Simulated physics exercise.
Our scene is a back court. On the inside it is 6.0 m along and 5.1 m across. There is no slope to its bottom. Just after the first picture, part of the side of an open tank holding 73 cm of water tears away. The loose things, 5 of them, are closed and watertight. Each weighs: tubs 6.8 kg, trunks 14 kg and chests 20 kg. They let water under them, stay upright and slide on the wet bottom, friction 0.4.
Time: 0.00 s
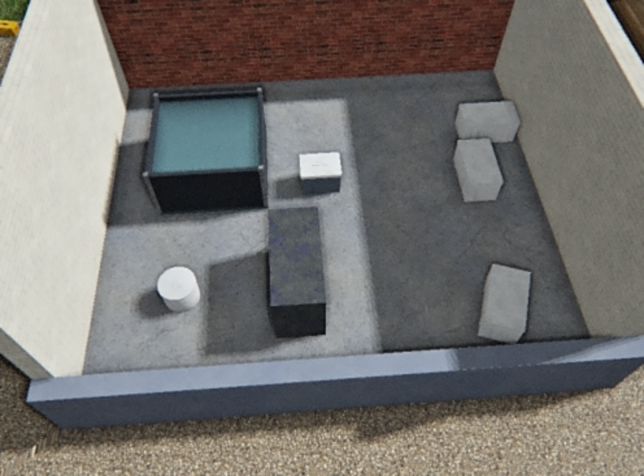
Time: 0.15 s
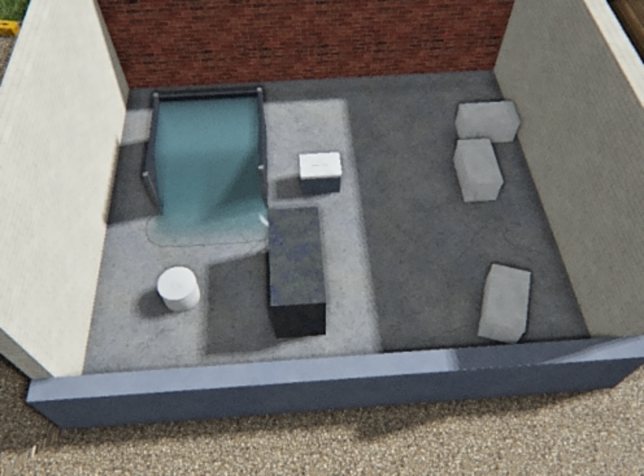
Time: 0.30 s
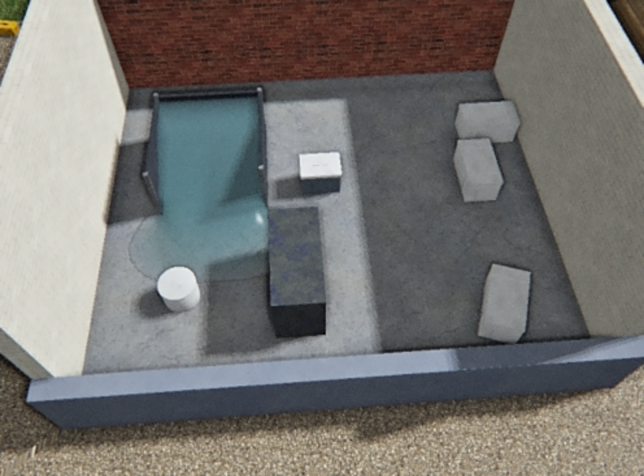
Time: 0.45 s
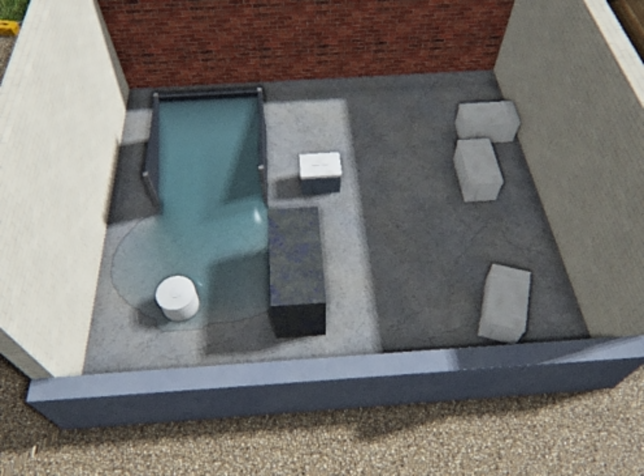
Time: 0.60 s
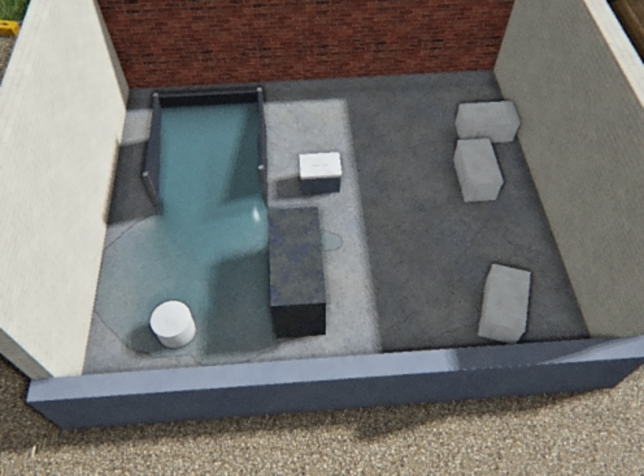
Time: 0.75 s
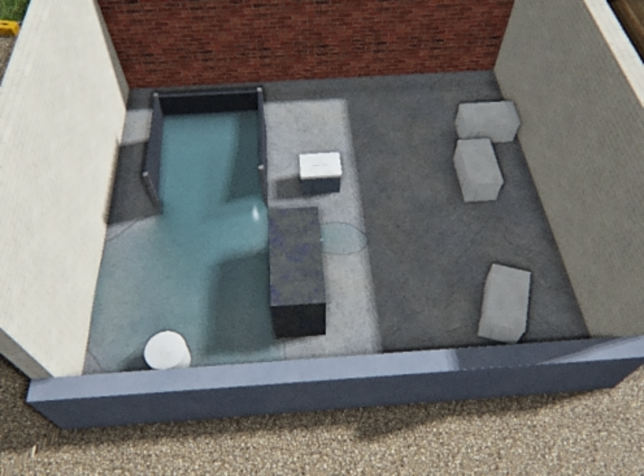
Water pours from an open tank across the floor and pushes a white tub toward the front.
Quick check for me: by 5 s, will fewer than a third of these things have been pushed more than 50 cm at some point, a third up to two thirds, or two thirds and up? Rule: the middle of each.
My call is a third up to two thirds.
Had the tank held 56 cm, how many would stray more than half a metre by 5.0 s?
Count under that change: 2.
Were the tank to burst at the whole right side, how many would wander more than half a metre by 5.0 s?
4.
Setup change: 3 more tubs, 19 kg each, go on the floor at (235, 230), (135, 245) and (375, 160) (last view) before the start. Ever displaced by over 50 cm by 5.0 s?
In the order asked: Farther than that, farther than that, not as far.
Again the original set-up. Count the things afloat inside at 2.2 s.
Count at that moment: 1.
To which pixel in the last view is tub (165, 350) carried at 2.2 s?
About pixel (112, 306).
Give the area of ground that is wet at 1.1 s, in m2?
I'd put it close to 9.0 m2.
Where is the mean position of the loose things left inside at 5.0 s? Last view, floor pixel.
Around (383, 159).
After 1.1 s 1 of 5 are over 50 cm from their spots; 1 afloat.
After 2.2 s 1 of 5 are over 50 cm from their spots; 1 afloat.
After 3.5 s 2 of 5 are over 50 cm from their spots; 2 afloat.
After 5.0 s 2 of 5 are over 50 cm from their spots, and 2 have been at some point; 2 afloat.
